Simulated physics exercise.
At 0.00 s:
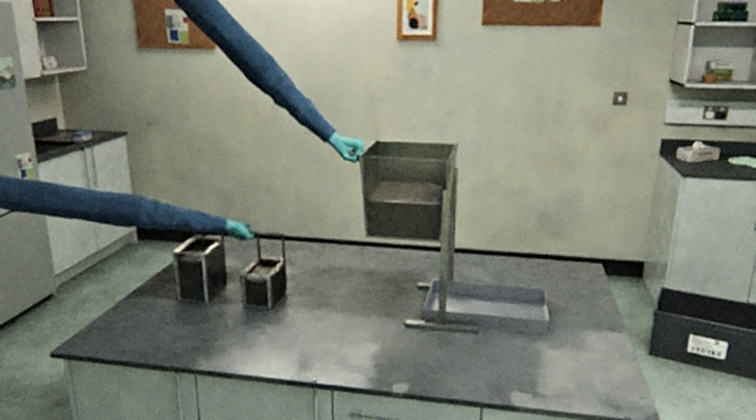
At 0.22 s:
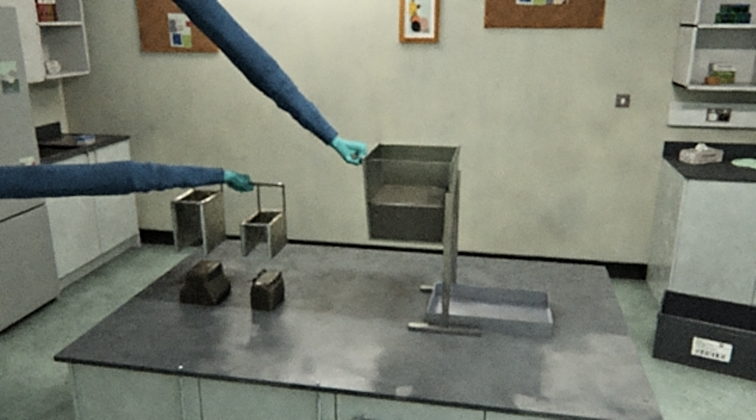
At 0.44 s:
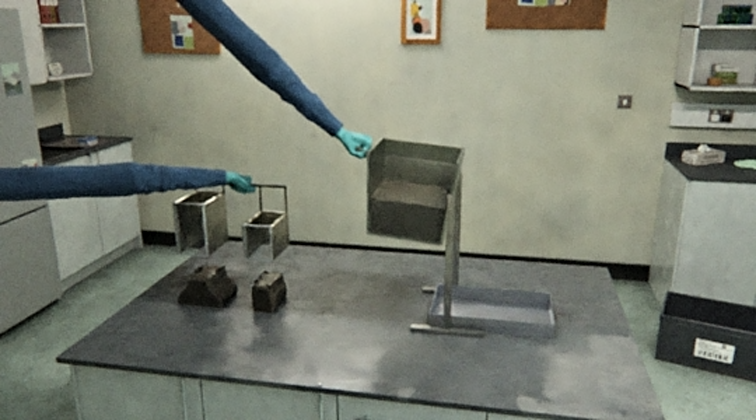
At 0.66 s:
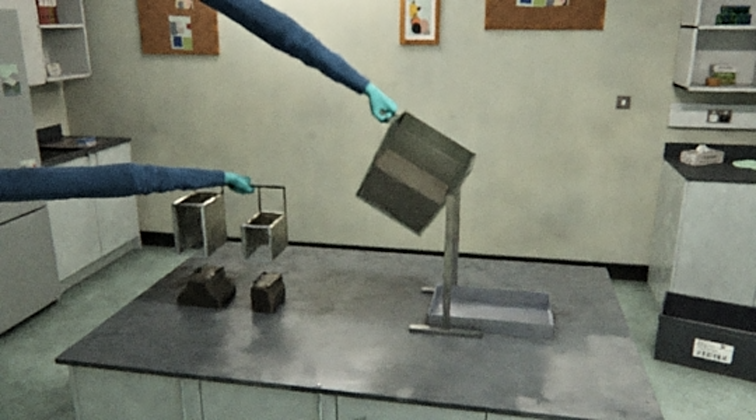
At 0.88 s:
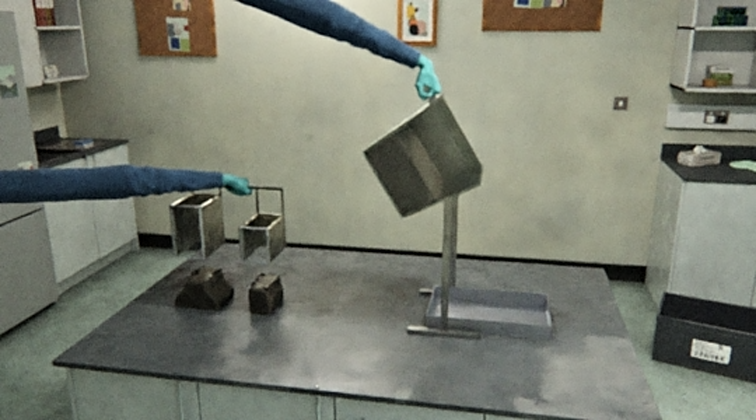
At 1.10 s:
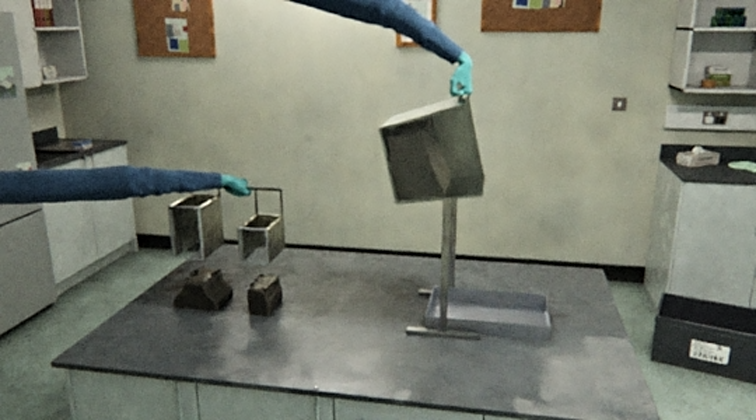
A gloved hand lifts two moulds off dark blocks, then another tilts a tub rightward.
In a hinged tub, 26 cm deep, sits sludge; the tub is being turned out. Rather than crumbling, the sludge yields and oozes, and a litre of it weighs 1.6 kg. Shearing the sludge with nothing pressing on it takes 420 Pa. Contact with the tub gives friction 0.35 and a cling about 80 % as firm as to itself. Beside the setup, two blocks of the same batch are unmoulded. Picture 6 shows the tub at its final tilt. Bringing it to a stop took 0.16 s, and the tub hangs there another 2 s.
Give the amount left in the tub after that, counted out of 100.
100 %.
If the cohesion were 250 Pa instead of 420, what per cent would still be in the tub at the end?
85 %.
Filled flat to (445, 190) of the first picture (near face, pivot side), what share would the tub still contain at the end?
Roughly 75 per cent would still be in the tub at the end.
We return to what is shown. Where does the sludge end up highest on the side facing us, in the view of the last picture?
Roughly at pixel (438, 155).
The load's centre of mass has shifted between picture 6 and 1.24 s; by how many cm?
Something like 4 cm, I'd say.
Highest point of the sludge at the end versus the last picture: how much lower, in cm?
7 cm.
By 1.24 s, the tub is at 77 degrees and holds 100 %.
By 1.41 s, the tub is at 77 degrees and holds 100 %.
By 1.58 s, the tub is at 77 degrees and holds 100 %.
By 1.75 s, the tub is at 77 degrees and holds 100 %.
By 3.10 s, at the end, the tub is at 77 degrees and holds 100 %.
